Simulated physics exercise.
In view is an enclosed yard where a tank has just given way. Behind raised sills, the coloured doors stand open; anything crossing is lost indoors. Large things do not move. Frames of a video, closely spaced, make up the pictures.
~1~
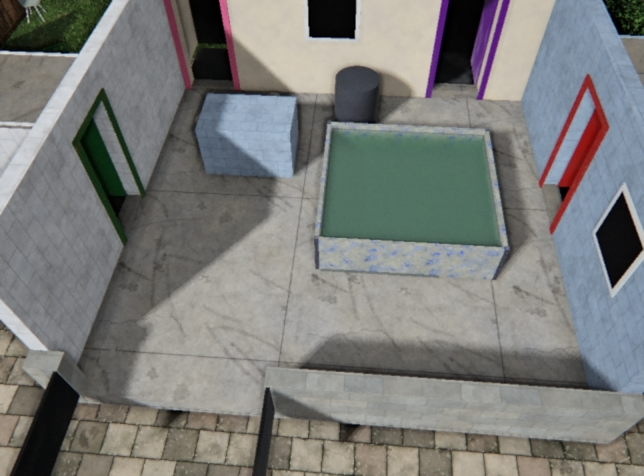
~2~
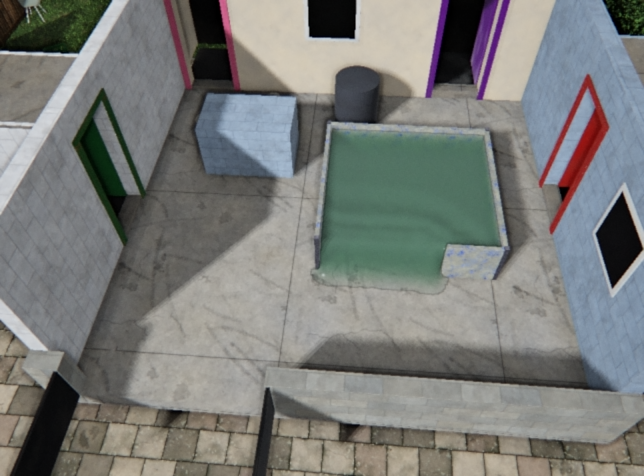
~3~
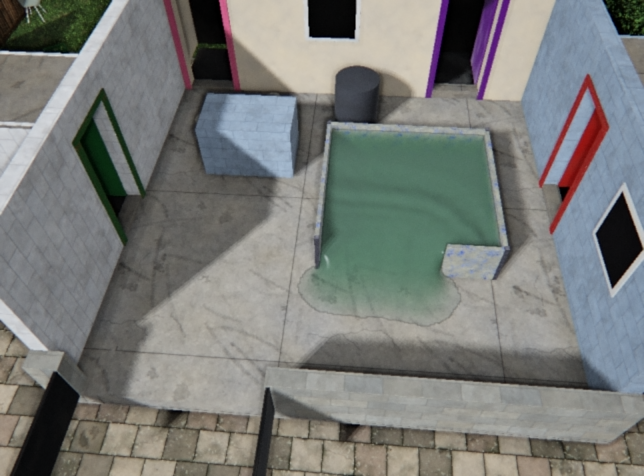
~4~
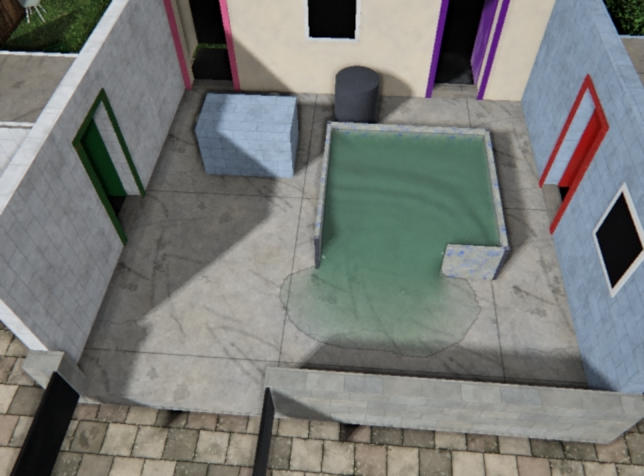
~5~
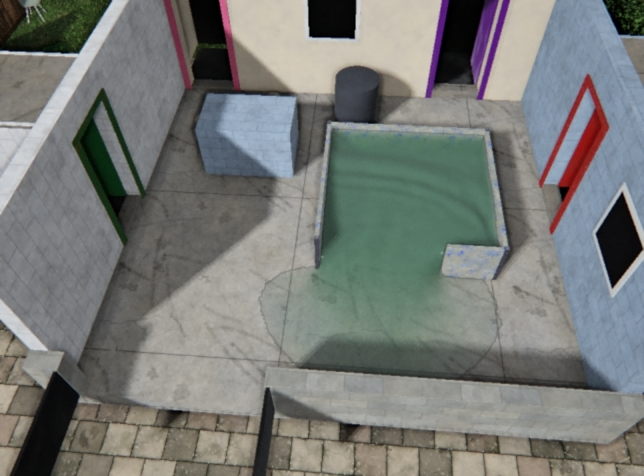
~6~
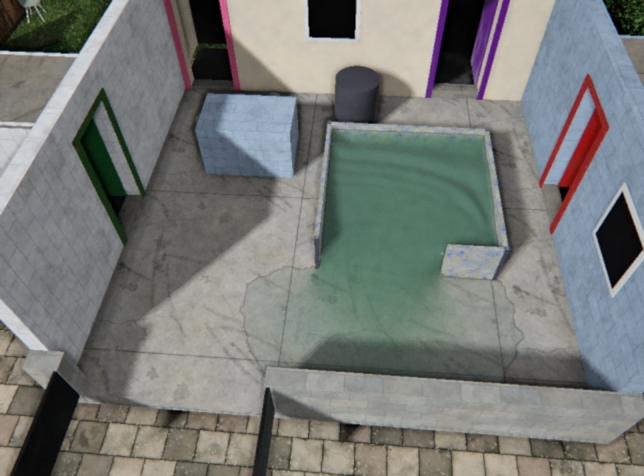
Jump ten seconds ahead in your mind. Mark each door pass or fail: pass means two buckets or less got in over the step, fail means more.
Purple door - pass, pink door - fail, green door - pass, red door - pass.
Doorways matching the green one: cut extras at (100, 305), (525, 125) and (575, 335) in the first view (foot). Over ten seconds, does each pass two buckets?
In the listed order: Tops the limit, tops the limit, tops the limit.
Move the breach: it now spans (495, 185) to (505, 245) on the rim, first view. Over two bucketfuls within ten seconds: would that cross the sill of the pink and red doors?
First pink door crosses the line, then red door crosses the line.
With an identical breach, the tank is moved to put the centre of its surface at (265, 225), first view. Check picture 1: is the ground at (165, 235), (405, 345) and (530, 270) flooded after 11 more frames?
Well, in the order you listed them, they'd be unreached, reached by the flood and unreached.
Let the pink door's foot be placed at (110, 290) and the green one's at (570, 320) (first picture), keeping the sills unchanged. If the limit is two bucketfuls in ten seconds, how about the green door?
The green one floods.
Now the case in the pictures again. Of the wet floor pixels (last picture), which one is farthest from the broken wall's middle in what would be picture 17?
Roughly at (74, 375).
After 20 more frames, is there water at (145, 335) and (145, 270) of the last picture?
Result, in the order given: Wetted / wetted.
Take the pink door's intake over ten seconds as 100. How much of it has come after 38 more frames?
Estimated share: About 10 %.
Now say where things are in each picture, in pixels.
The first picture shows the open tank at (408, 183) is whole and still.
In the second picture, water pours out at (380, 262) and has run to (442, 285).
In the third picture, water pours out at (380, 263) and has run to (451, 303).
In the fourth picture, water pours out at (380, 263) and has run to (454, 336).
In the fifth picture, the front is at a hidden place, out from the gap at (380, 264).
In the sixth picture, the front is at a hidden place, out from the gap at (380, 263).
A moment on, water covers 20 % of the floor; the purple door not reached, the pink door not reached, the green door not reached, the red door not reached.
Next, water covers 30 % of the floor; the purple door not reached, the pink door not reached, the green door not reached, the red door not reached.
Then, water covers 50 % of the floor; the purple door not reached, the pink door not reached, the green door wet at the sill, nothing in, the red door wet at the sill, nothing in.
Later, water covers 80 % of the floor; the purple door wet at the sill, nothing in, the pink door under two buckets in, the green door wet at the sill, nothing in, the red door wet at the sill, nothing in.
In the end, water covers 95 % of the floor; the purple door wet at the sill, nothing in, the pink door over two buckets in, the green door under two buckets in, the red door wet at the sill, nothing in.
